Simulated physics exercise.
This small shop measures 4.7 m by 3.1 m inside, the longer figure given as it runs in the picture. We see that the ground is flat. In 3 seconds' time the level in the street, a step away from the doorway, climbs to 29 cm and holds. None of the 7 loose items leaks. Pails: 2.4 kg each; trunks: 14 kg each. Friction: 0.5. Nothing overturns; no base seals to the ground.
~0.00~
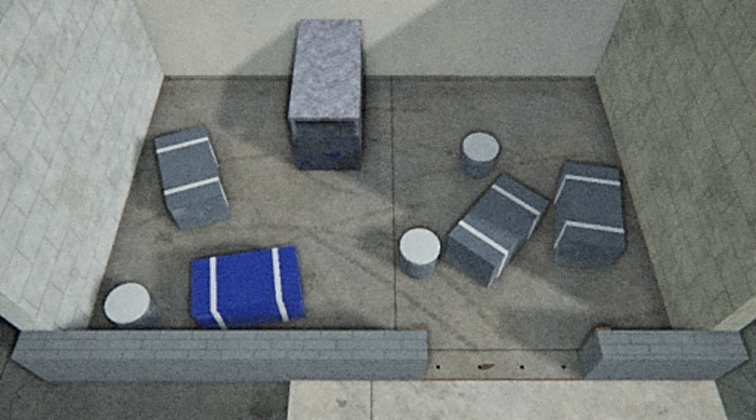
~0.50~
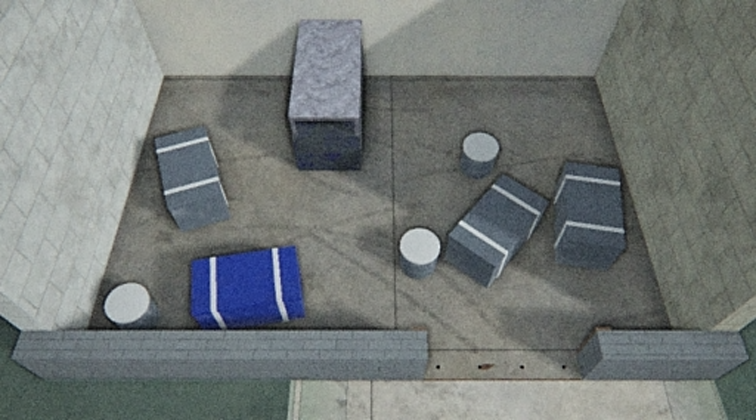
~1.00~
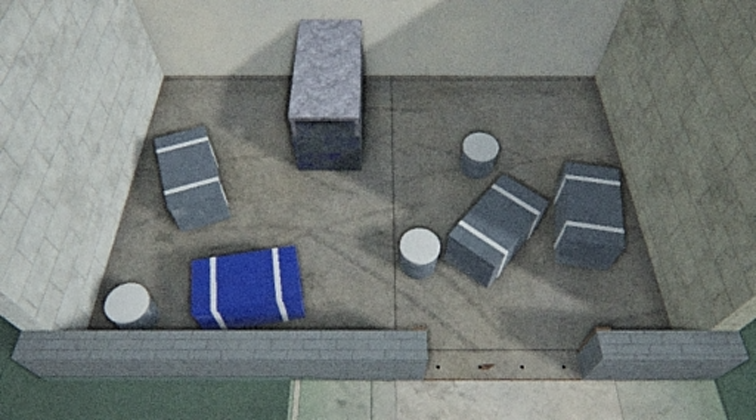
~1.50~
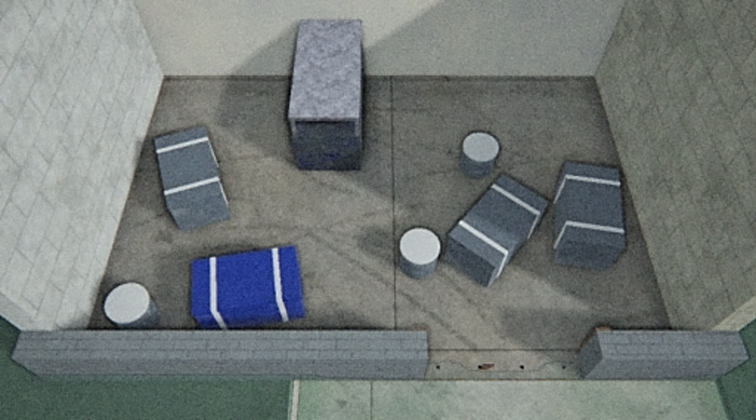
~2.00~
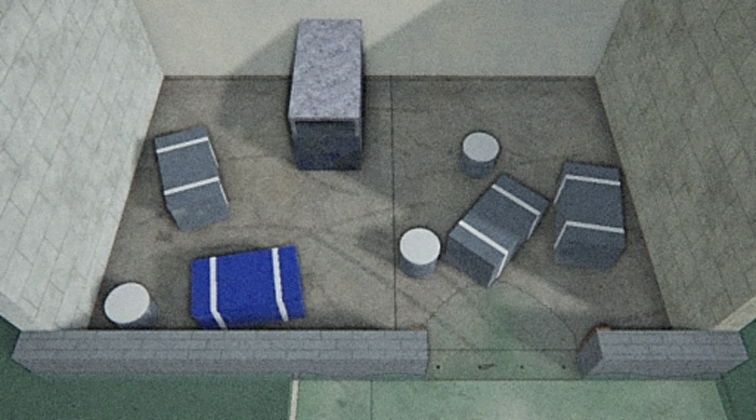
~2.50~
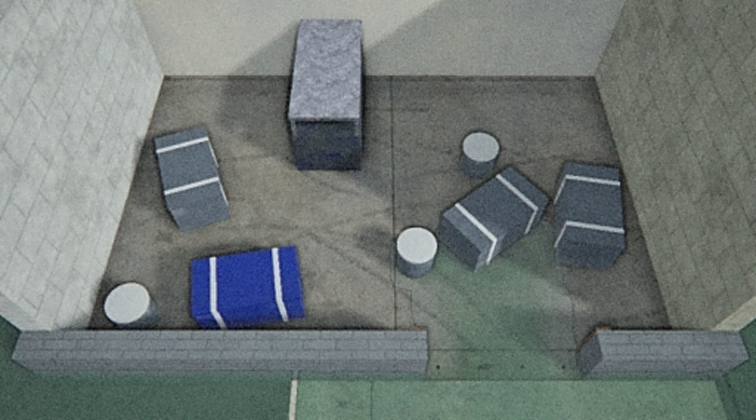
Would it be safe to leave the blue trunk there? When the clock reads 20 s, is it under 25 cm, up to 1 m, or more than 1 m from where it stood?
It gets shunted a bit.
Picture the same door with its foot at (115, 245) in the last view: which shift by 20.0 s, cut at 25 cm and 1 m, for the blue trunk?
I'd expect the blue trunk to get swept far off.
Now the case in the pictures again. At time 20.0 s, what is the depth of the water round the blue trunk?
Depth: About 24 cm.
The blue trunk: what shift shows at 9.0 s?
About 10 cm.
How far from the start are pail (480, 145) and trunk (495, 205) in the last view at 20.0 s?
300 cm and 150 cm respectively.
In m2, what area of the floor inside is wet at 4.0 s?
Roughly 8.5 m2 of it is wet.
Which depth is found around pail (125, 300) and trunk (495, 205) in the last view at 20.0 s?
Roughly 23 and 26 cm.
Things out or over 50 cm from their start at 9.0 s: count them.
I make it 3 by then.
After 4.0 s the blue trunk is near (245, 279), 0.0 m from its start, aground; 0 afloat.
After 9.0 s the blue trunk is near (244, 290), 0.1 m from its start, aground; 6 afloat.
After 16.0 s the blue trunk is near (293, 225), 0.5 m from its start, afloat; 7 afloat.
After 20.0 s the blue trunk is near (313, 226), 0.6 m from its start, afloat; 7 afloat.
